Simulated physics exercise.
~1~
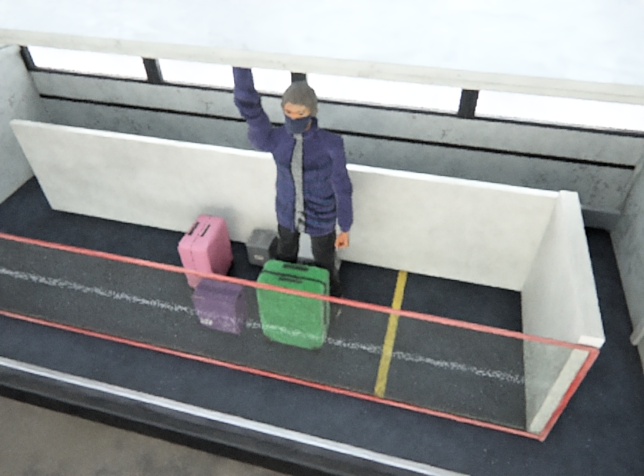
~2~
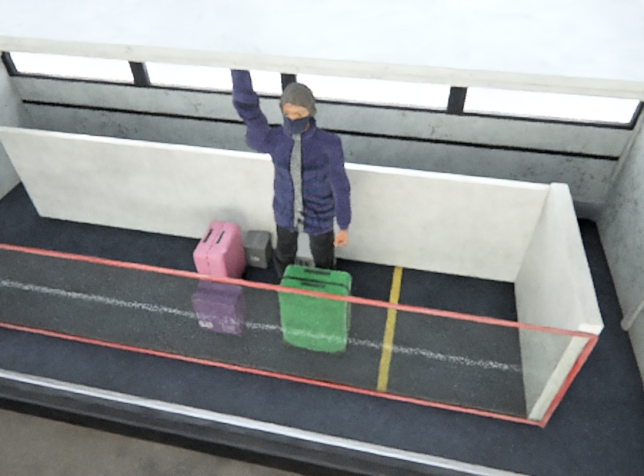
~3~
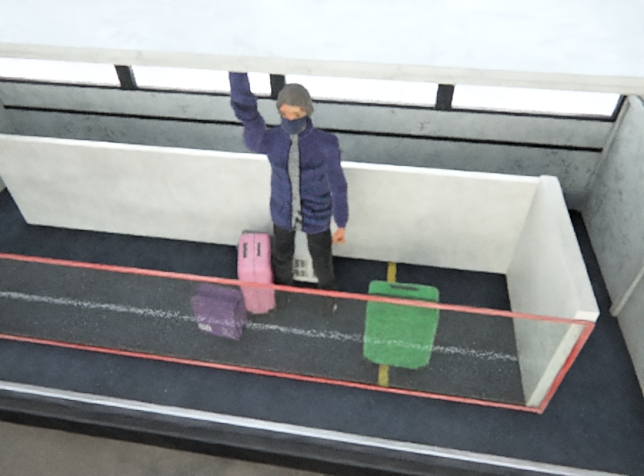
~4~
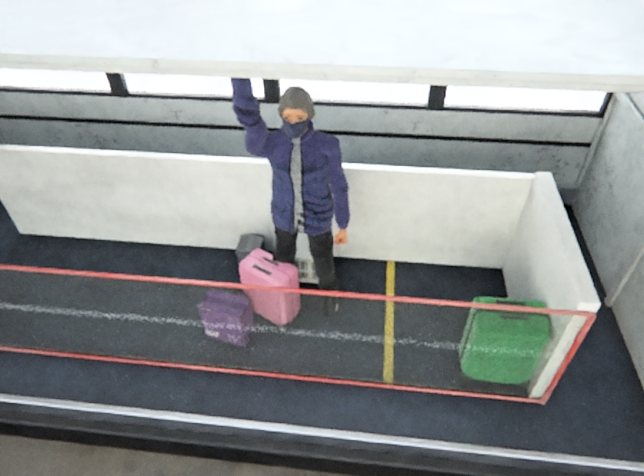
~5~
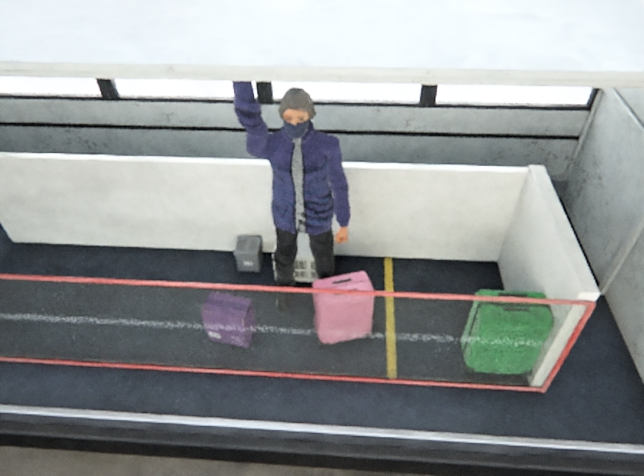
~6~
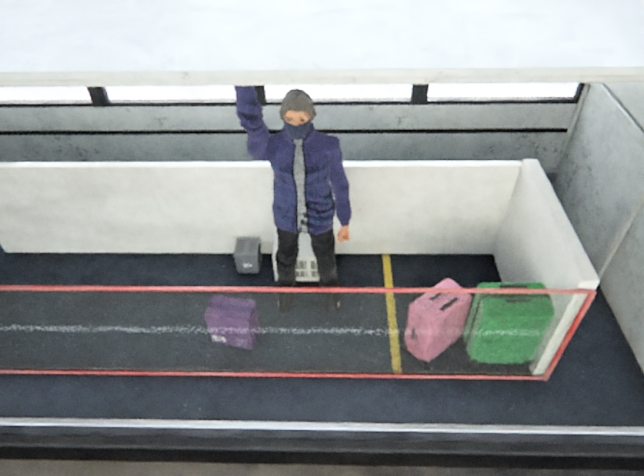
A green suitcase and a smaller pink one stand upright in the walled standing bay of a shuttle, seen from above at a slowly shifting angle. Between and behind them a masked passenger in a grey beanie and blue coat holds the rail with one raised arm, near a purple case, a grey tub and a pale crate. The green case rolls right, crosses the yellow line and stops by the end wall. The pink one follows past the passenger's legs, crosses too and ends tilted beside it, while the passenger stays put.
